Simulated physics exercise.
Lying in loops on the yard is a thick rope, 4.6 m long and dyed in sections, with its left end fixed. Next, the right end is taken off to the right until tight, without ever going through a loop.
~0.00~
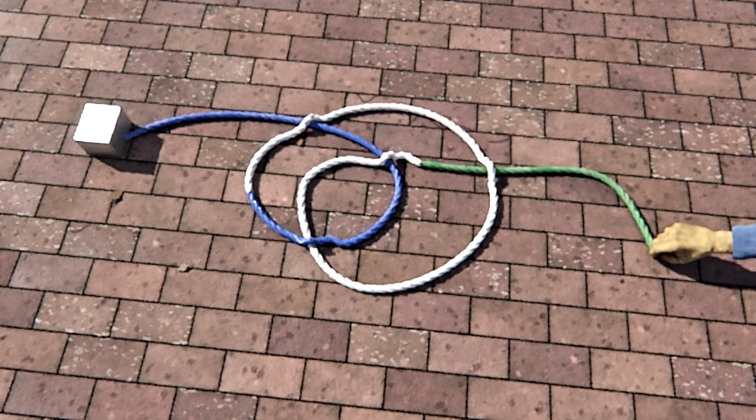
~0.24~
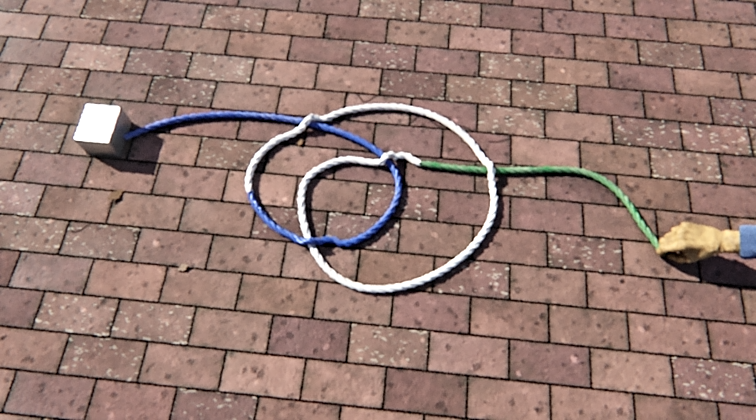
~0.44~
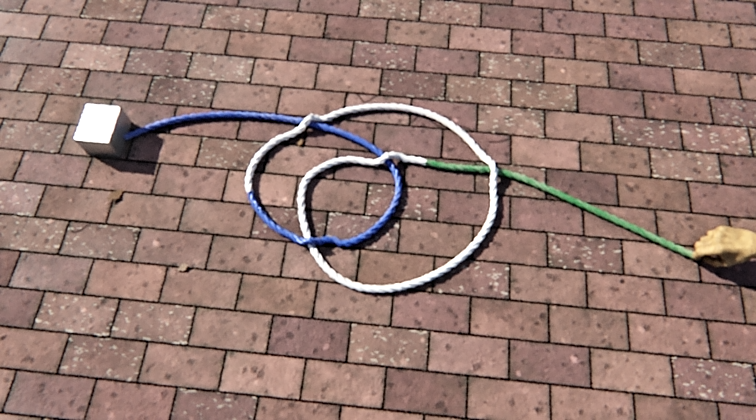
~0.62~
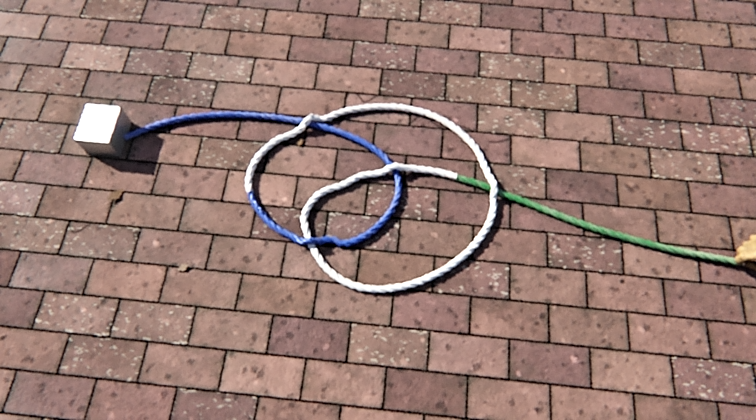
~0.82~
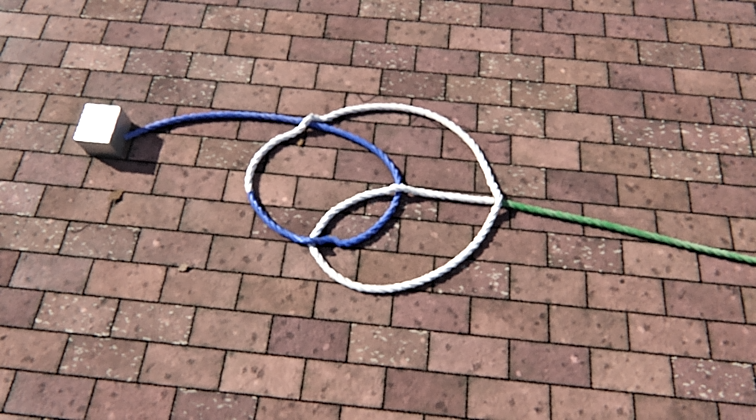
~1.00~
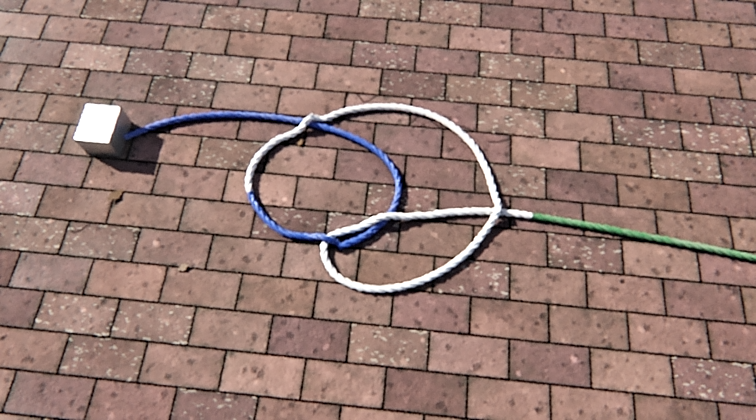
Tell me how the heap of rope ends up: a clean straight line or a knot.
It is going to go straight.
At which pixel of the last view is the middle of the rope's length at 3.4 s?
Roughly at (569, 190).
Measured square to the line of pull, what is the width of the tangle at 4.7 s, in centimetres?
My estimate would be close to 6 cm.
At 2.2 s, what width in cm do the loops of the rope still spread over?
Some 40 cm.
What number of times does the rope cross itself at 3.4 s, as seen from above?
The total stands at 5.
At 2.2 s, the ends are 2.7 m apart, loops still 39 cm across.
At 3.4 s, the ends are 3.4 m apart, loops still 8 cm across.
At 4.7 s, the ends are 4.2 m apart, loops still 7 cm across.
At 5.9 s, the ends are 4.6 m apart, and it runs straight.
At 6.2 s, the ends are 4.6 m apart, and it runs straight.
